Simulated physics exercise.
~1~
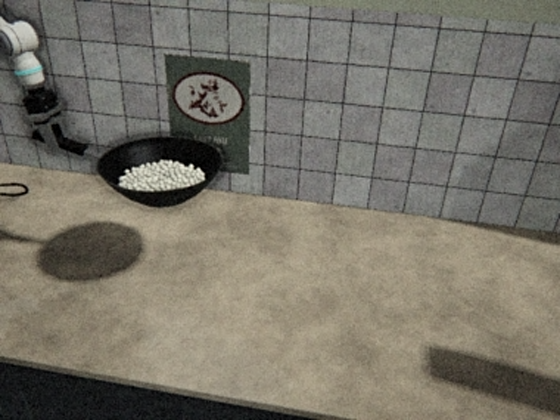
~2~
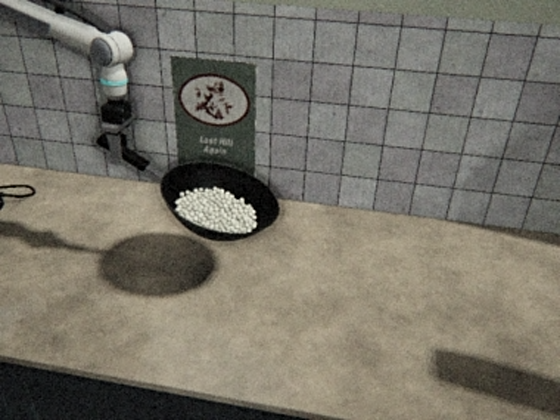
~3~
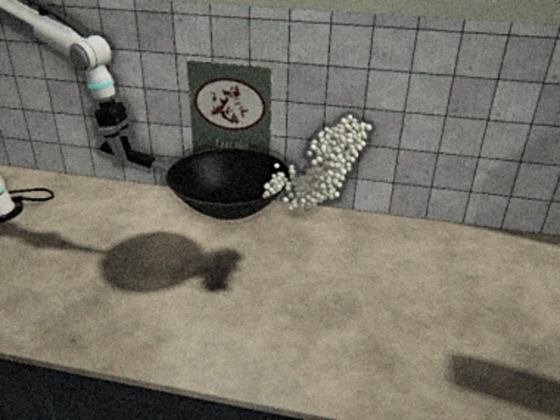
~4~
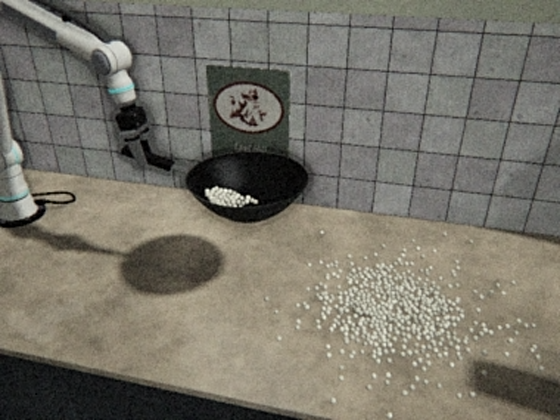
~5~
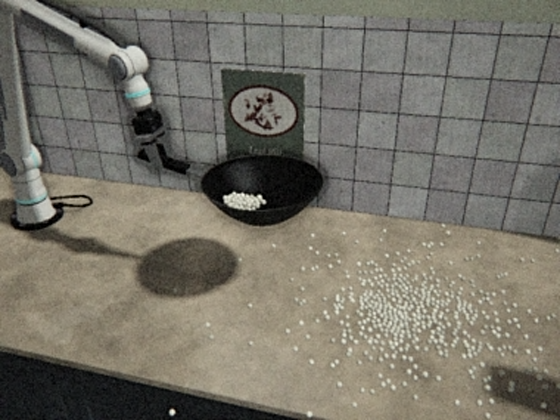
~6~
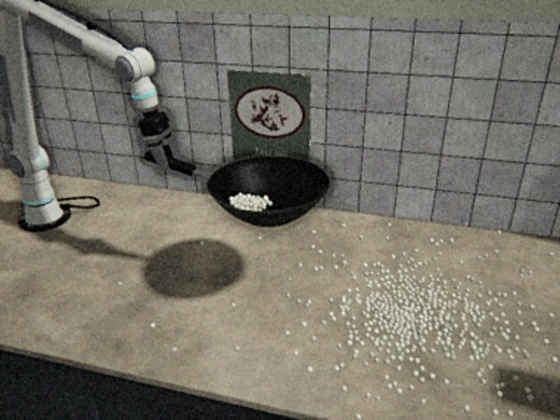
A robot arm with a black gripper holds a black wok of small white beads above a beige countertop, seen from the front and slightly above, with a grey tiled wall and a dark green poster behind. The wok moves right and tips, the beads sliding to its lower side. It then levels, and most of the beads fly out in a clump to the right. They fall and scatter widely across the right side of the counter. At the end the wok hangs still and upright with a small pile left inside, while most beads lie spread over the counter.
